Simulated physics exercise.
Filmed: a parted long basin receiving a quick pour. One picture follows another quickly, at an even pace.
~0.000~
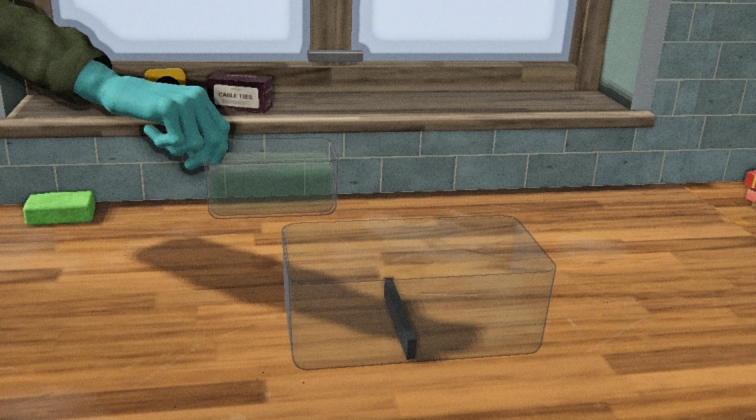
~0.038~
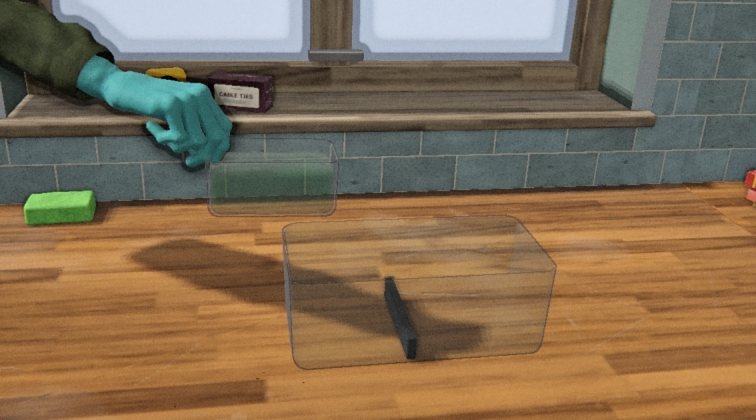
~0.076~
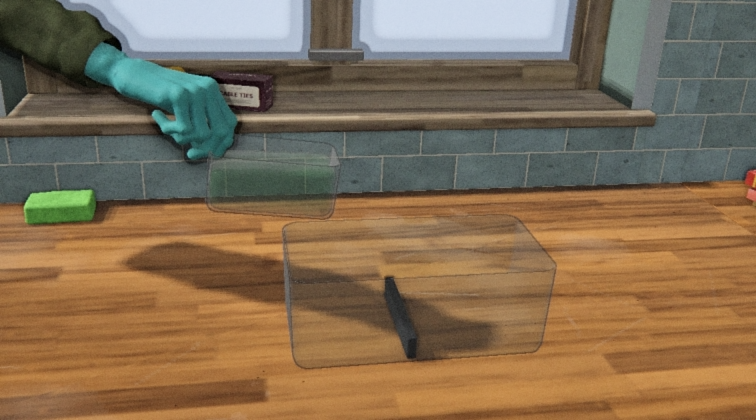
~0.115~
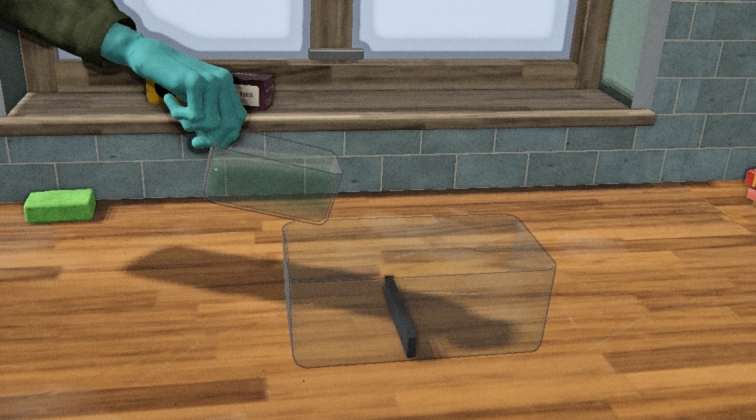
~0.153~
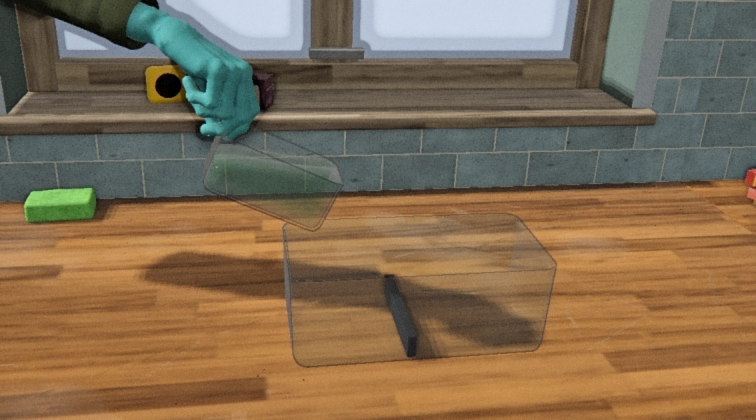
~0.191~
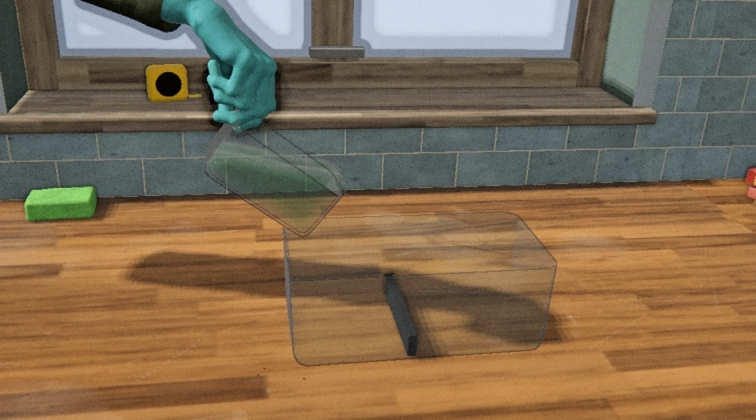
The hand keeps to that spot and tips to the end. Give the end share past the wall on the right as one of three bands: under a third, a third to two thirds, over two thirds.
Most likely below one third will rest right of the wall.
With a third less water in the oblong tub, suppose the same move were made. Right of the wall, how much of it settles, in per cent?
Near 15 parts in a hundred.
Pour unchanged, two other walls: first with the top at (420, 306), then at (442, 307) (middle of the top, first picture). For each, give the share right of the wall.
Well, it's close to 25 per cent for the first one, then 25 per cent for the other.
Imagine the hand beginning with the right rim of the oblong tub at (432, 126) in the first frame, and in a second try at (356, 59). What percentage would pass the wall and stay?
First try: 85 percent; second try: 50 percent.
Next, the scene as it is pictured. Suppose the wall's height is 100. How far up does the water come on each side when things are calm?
60 per cent for the left part, 20 for the right.
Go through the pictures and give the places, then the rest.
Tilt 0°; pouring edge (334, 151); surface from (208, 163) to (332, 161); the long basin's rim runs from (286, 254) to (535, 242); the wall's top is at (400, 307), in the first picture.
Tilt 2°; pouring edge (335, 152); surface from (209, 162) to (333, 161), in the second picture.
Tilt 7°; pouring edge (337, 157); surface from (211, 160) to (334, 162), in the third picture.
Tilt 15°; pouring edge (339, 165); surface from (212, 158) to (336, 164), in the fourth picture.
Tilt 25°; pouring edge (339, 175); surface from (212, 155) to (339, 168); 1 per cent is over the edge, in the fifth picture.
Tilt 38°; pouring edge (337, 187); surface from (210, 149) to (326, 172); 5 per cent is over the edge, in the sixth picture.
A moment on, the oblong tub is tipped right over and 13 per cent is still to pour, 65 is left of the wall and 0 right of it.
Next, the oblong tub is tipped right over and 3 per cent is still to pour, 76 is left of the wall and 9 right of it.
Then the oblong tub is tipped right over and 0 per cent is still to pour, 76 is left of the wall and 20 right of it.
Later the oblong tub is tipped right over and 0 per cent is still to pour, 74 is left of the wall and 23 right of it.
In the end 74 per cent lies left of the wall, 24 right of it and 3 outside.
